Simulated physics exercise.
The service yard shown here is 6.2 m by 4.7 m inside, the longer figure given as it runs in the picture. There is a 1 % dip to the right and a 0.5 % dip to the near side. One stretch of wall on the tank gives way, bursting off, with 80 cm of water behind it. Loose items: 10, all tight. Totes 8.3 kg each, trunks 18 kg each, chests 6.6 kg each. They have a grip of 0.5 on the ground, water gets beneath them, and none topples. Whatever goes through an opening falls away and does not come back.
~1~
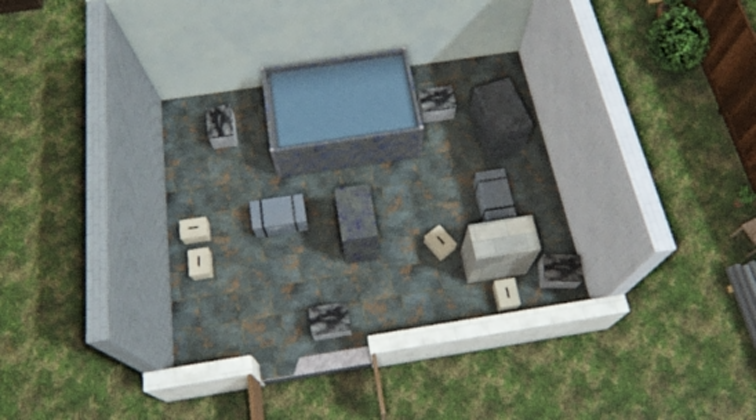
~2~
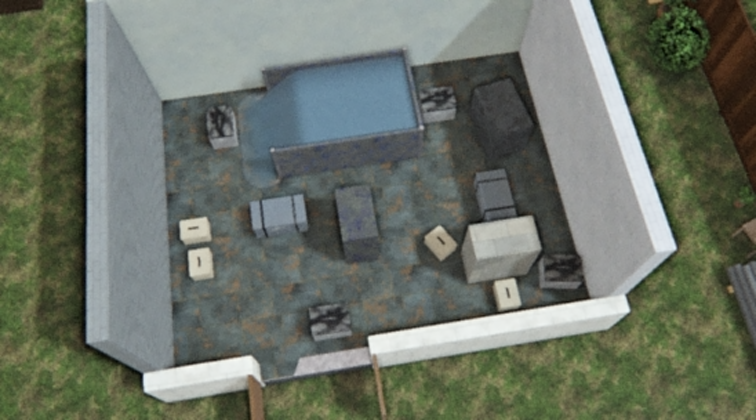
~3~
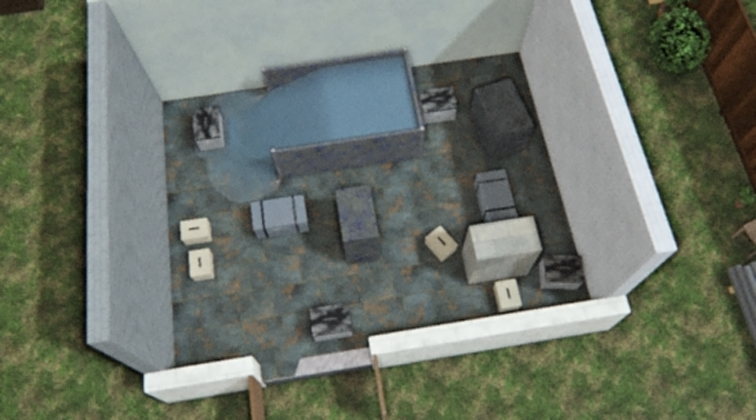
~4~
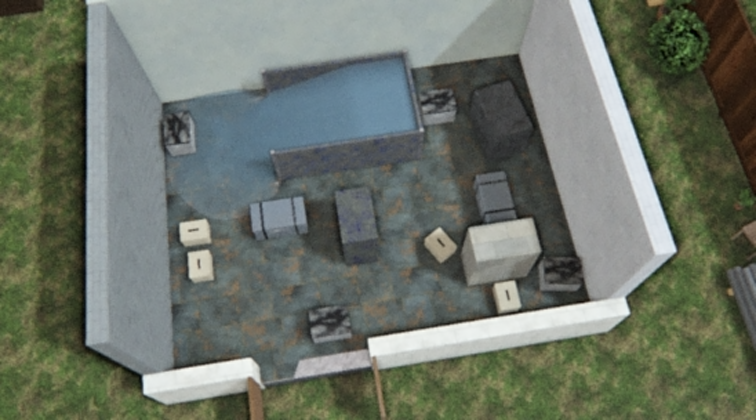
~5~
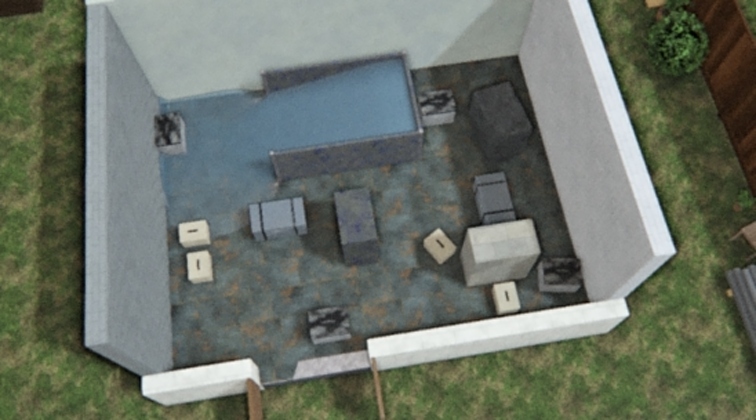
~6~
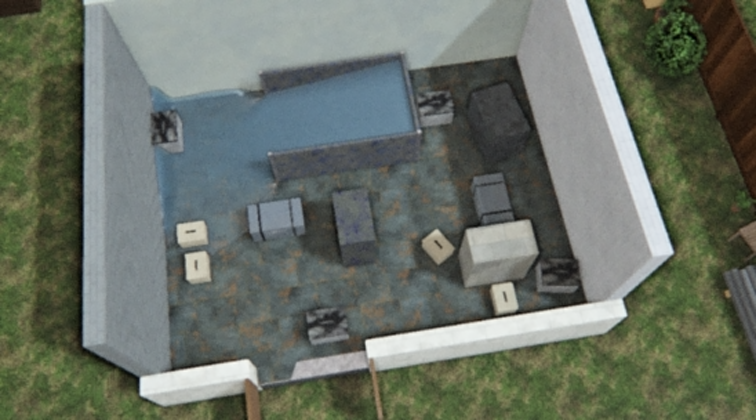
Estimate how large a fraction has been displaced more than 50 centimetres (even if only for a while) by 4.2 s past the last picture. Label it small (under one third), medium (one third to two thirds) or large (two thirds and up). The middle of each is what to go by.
Medium.
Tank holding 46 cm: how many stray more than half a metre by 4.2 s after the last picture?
In that case the number is 5.
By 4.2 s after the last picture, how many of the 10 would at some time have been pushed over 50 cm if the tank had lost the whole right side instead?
In that case the number is 6.
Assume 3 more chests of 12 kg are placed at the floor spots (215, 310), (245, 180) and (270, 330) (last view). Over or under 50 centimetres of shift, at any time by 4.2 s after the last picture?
Answers in order are crosses the line, crosses the line and crosses the line.
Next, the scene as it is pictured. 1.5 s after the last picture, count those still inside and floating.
3 of them.
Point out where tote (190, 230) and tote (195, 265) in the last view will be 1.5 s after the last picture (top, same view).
First one near (221, 344), second near (249, 346).
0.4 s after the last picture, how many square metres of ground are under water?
That flooded area is roughly 8.0 m2.
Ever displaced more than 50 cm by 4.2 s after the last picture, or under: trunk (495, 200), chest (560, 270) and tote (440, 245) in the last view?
First falling below it, second falling below it, third falling below it.
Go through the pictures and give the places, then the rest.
The first picture shows a chest at (219, 121), on the bottom; a tote at (193, 228) rests on the ground; 3.2 m2 under water; 0 of 10 have shifted.
The second picture shows a chest at (219, 121), on the bottom; a tote at (194, 228), on the bottom; water covers 4.1 m2; 0 of 10 have shifted.
The third picture shows a chest at (206, 123), on the bottom, 22 cm from its start; a tote at (194, 229) rests on the ground; water covers 5.1 m2; 1 of 10 have shifted.
The fourth picture shows a chest at (176, 128) rests on the ground, 67 cm from its start; a tote at (193, 230) rests on the ground; 6.5 m2 under water; 1 of 10 have shifted.
The fifth picture shows a chest at (167, 129), afloat, 80 cm from its start; a tote at (193, 231), on the bottom; 7.3 m2 under water; 1 of 10 have shifted.
The sixth picture shows a chest at (164, 126) floats, 80 cm from its start; a tote at (191, 232), on the bottom; water covers 7.5 m2; 1 of 10 have shifted.
Then, 0.4 s after the last picture 1 of 10 are over 50 cm from their spots; 2 afloat.
Then, 1.5 s after the last picture 3 of 10 are over 50 cm from their spots; 3 afloat.
Then, 2.8 s after the last picture 4 of 10 are over 50 cm from their spots; 3 afloat.
Then, 4.2 s after the last picture 6 of 10 are over 50 cm from their spots, and 6 have been at some point; 4 afloat.
